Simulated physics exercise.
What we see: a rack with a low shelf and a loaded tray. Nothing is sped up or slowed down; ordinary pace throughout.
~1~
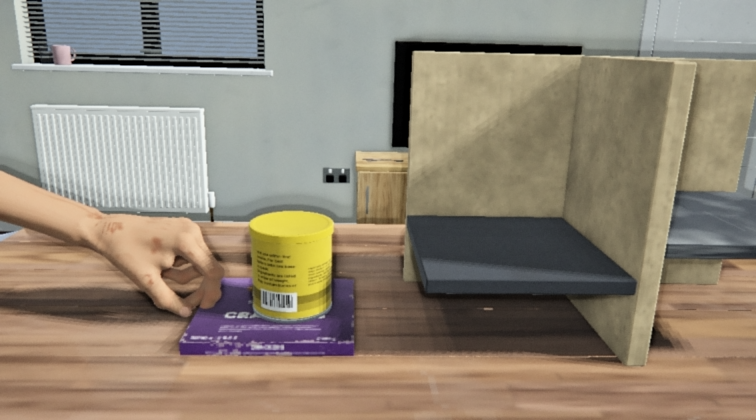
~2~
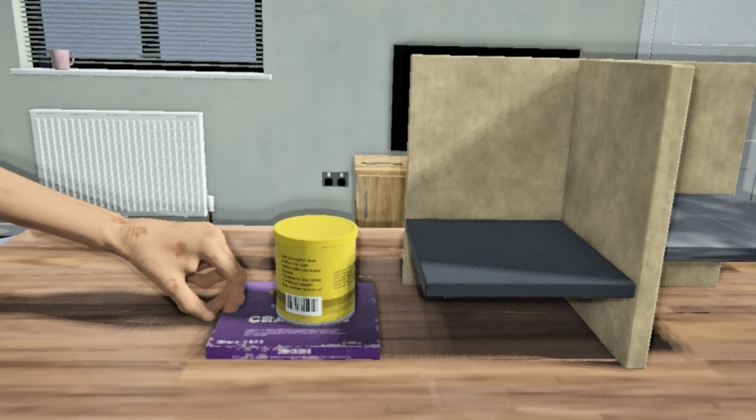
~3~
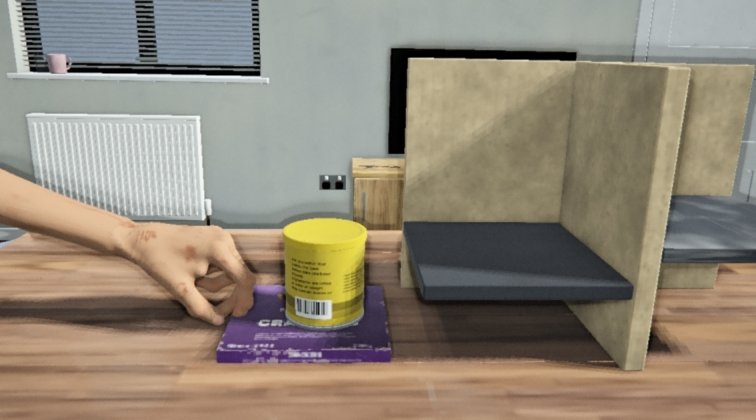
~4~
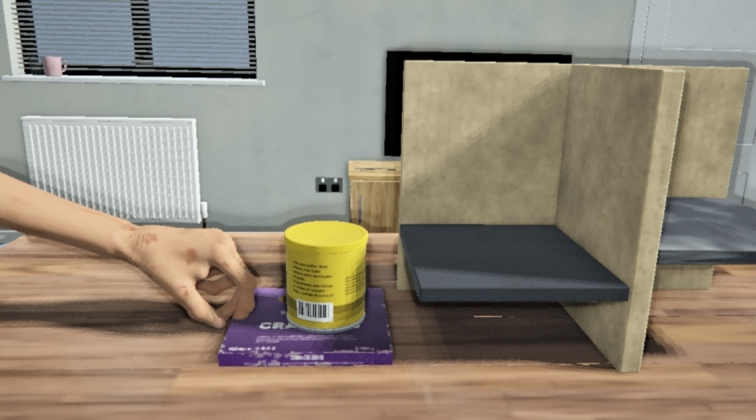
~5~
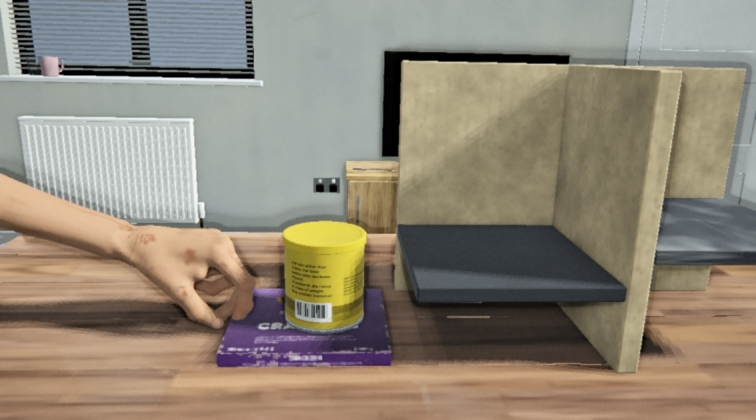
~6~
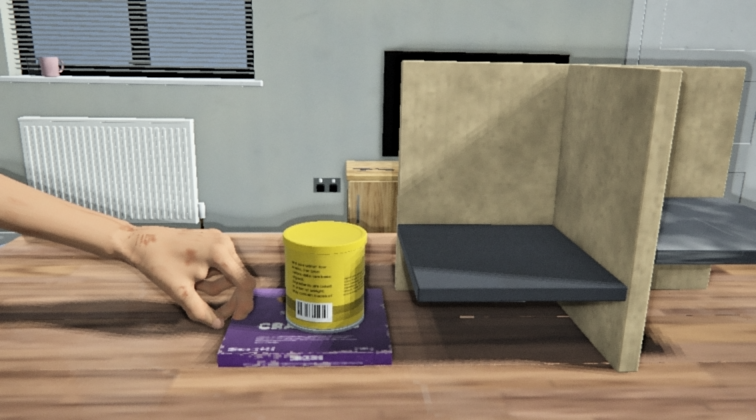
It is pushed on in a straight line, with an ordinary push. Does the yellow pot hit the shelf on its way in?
Yes: It does not fit.
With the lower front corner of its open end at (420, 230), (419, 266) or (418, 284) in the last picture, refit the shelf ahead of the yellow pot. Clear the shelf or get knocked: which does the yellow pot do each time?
Free, free, hit.
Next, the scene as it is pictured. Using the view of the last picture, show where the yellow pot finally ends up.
Look close to (368, 281) and you'll find its middle.
Then, 1.32 s on from there, yellow pot pushed back on its carrier near (366, 276).
Then, 2.00 s on from there, yellow pot turned 16° from its first pose near (367, 275).
Then, 2.52 s on from there, yellow pot turned 23° from its first pose near (367, 278).
In the end, the yellow pot gets scraped off its spot, near (368, 281).
